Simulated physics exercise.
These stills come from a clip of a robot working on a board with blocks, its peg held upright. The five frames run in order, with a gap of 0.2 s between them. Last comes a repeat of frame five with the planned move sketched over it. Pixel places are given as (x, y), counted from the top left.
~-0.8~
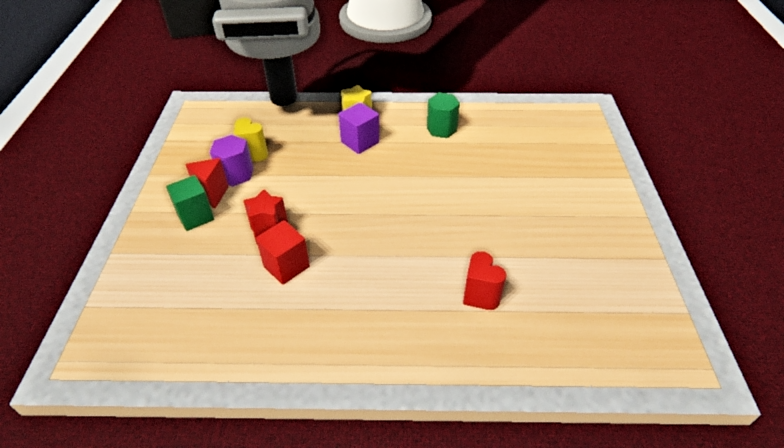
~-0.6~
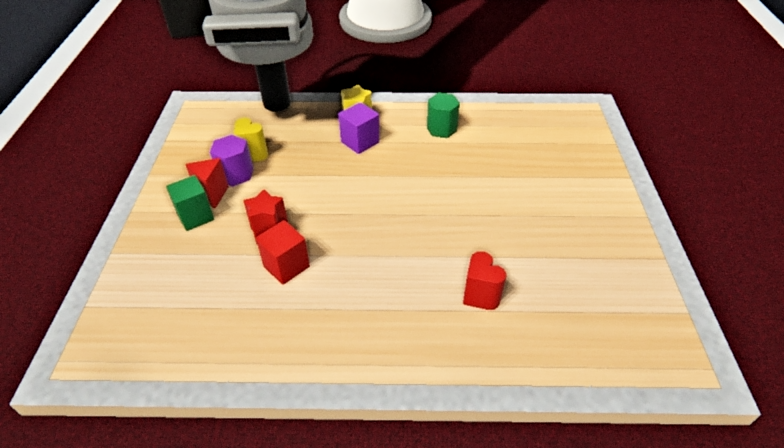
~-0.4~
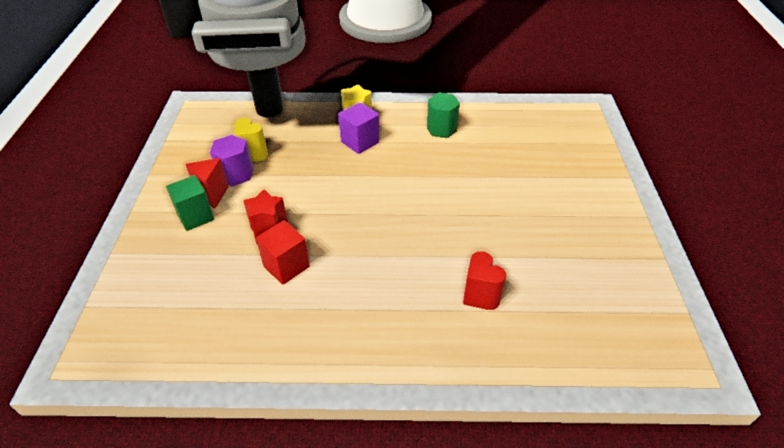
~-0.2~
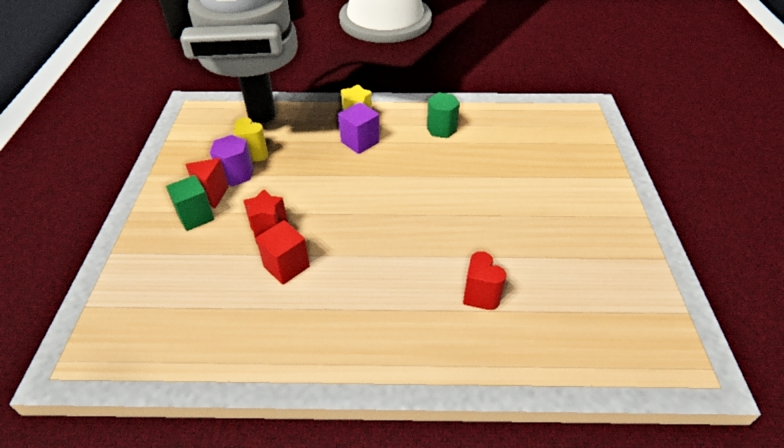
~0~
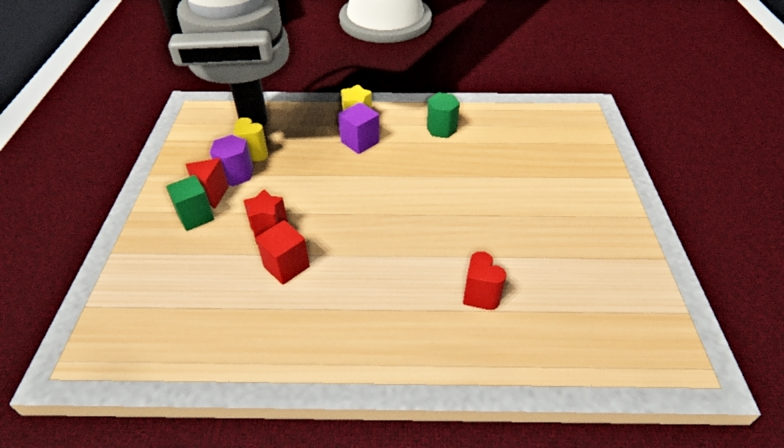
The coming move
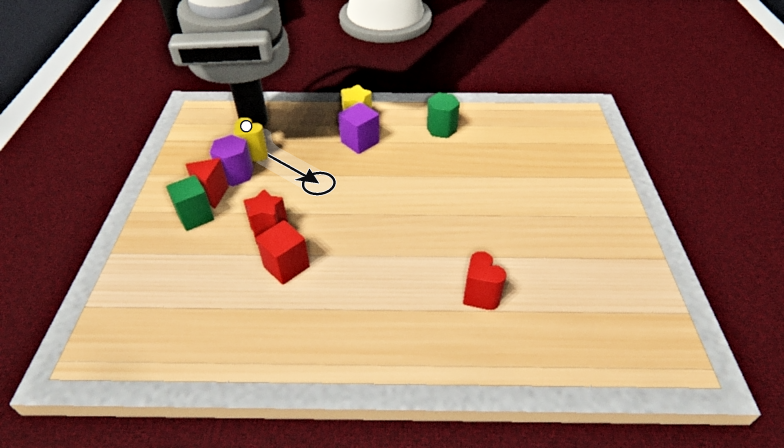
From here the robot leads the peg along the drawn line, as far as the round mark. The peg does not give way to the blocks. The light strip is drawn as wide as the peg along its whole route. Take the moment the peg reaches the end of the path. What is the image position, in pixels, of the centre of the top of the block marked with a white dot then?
The middle of the upper face of the block marked with a white dot will lie at about (256, 152) in the picture.
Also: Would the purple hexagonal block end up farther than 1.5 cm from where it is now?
Yes.
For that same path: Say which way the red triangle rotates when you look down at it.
Seen from above, clockwise.
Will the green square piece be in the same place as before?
No - that is not the case.
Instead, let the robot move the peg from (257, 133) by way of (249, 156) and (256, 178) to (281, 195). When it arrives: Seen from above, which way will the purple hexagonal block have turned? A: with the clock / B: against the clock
A: With the clock.
Path on the board, from (257, 133) over (266, 153) and (291, 168) to (319, 183); the dot is on the yellow heart.
The first path, step by step. One third of the way, peg (263, 143); green square piece (174, 194); red triangle (201, 176), turned 35° clockwise; purple hexagonal block (226, 161), turned 15° anticlockwise; yellow heart (246, 144), turned 25° clockwise.
Two thirds of the way, peg (289, 158); green square piece (170, 196), turned 15° clockwise; red triangle (199, 180), turned 35° clockwise; purple hexagonal block (229, 165); yellow heart (256, 152), turned 50° clockwise.
At the end, peg (317, 173); green square piece (170, 196), turned 15° clockwise; red triangle (199, 180), turned 35° clockwise; purple hexagonal block (229, 165); yellow heart (256, 152), turned 50° clockwise.
